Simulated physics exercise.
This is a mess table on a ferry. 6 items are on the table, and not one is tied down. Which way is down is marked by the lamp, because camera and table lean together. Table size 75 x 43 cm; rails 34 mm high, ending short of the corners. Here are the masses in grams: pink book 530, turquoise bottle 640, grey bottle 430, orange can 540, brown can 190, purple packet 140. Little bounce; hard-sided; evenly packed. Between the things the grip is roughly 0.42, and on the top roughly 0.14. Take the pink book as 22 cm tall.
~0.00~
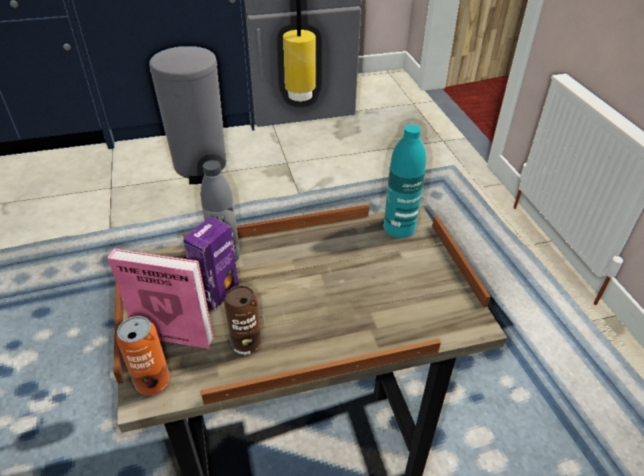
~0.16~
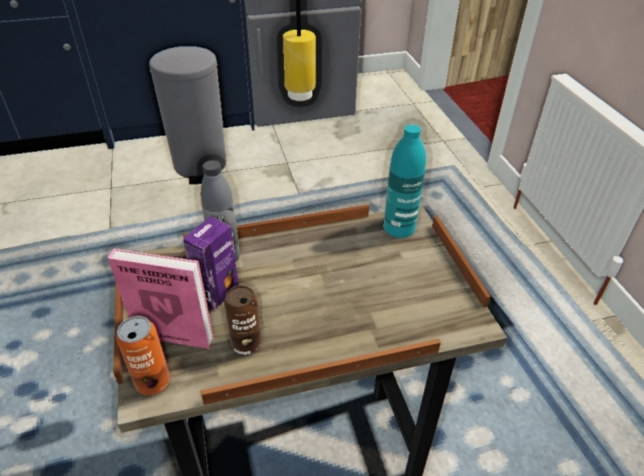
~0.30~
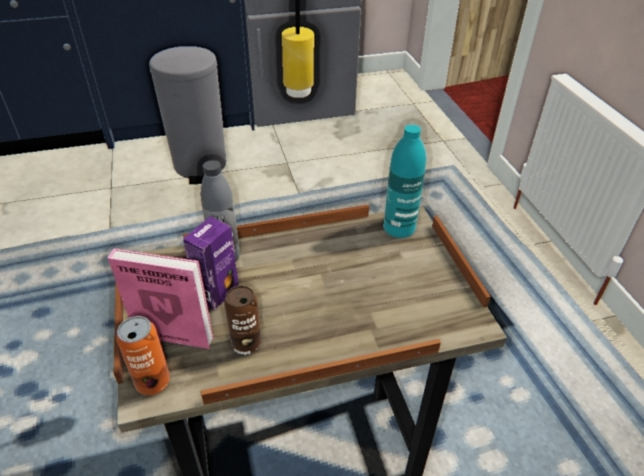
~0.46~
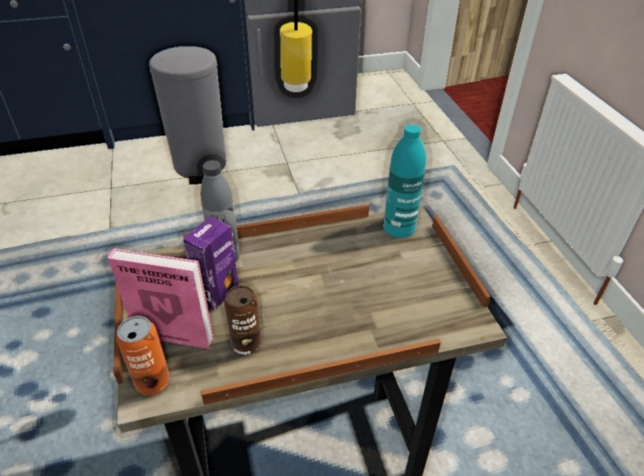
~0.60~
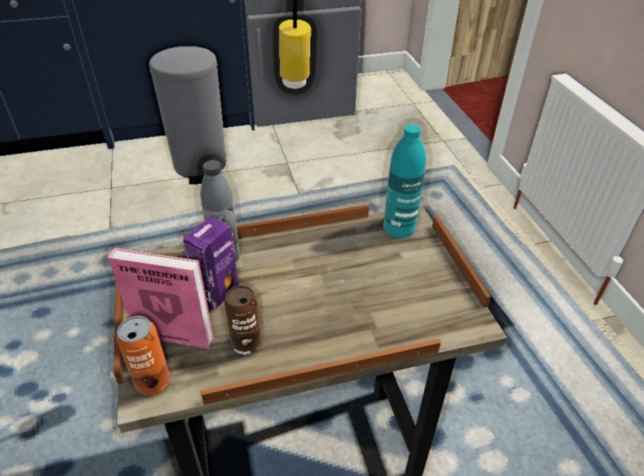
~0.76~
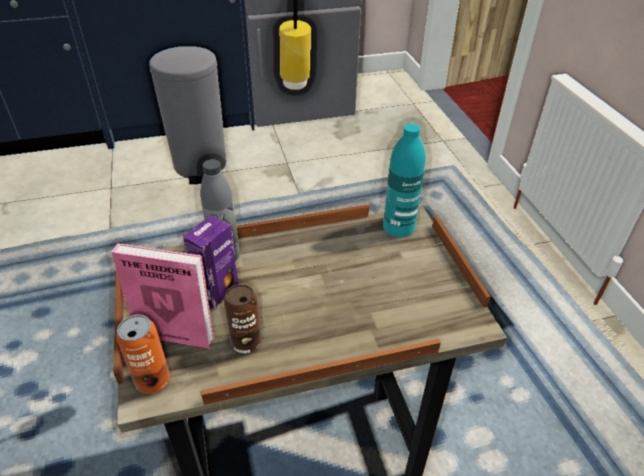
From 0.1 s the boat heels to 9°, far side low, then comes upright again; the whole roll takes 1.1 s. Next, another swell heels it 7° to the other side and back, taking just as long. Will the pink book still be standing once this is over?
No.
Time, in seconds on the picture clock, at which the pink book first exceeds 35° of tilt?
At around 1.1 seconds on the pictures' clock.
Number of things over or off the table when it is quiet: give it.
So, 1 in all.
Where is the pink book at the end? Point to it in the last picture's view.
Near (191, 313).
After 0.96 s, boat heeled 4°, far side down; pink book 22° off its base near (173, 287).
After 1.16 s, boat level; pink book 52° off its base near (183, 289); purple packet moved 7 cm; grey bottle moved 3 cm.
After 1.26 s, boat level; pink book on its side near (190, 310); purple packet moved 8 cm; grey bottle moved 3 cm.
After 1.36 s, boat heeled 1°, near side down; pink book on its side near (191, 313); purple packet moved 9 cm; grey bottle moved 2 cm.
In the end (2.8 s), toppled on the table, pink book; not toppled but over 5 cm from the start, purple packet; the other 4 under 5 cm from the start. In the last view, pink book near (191, 313).
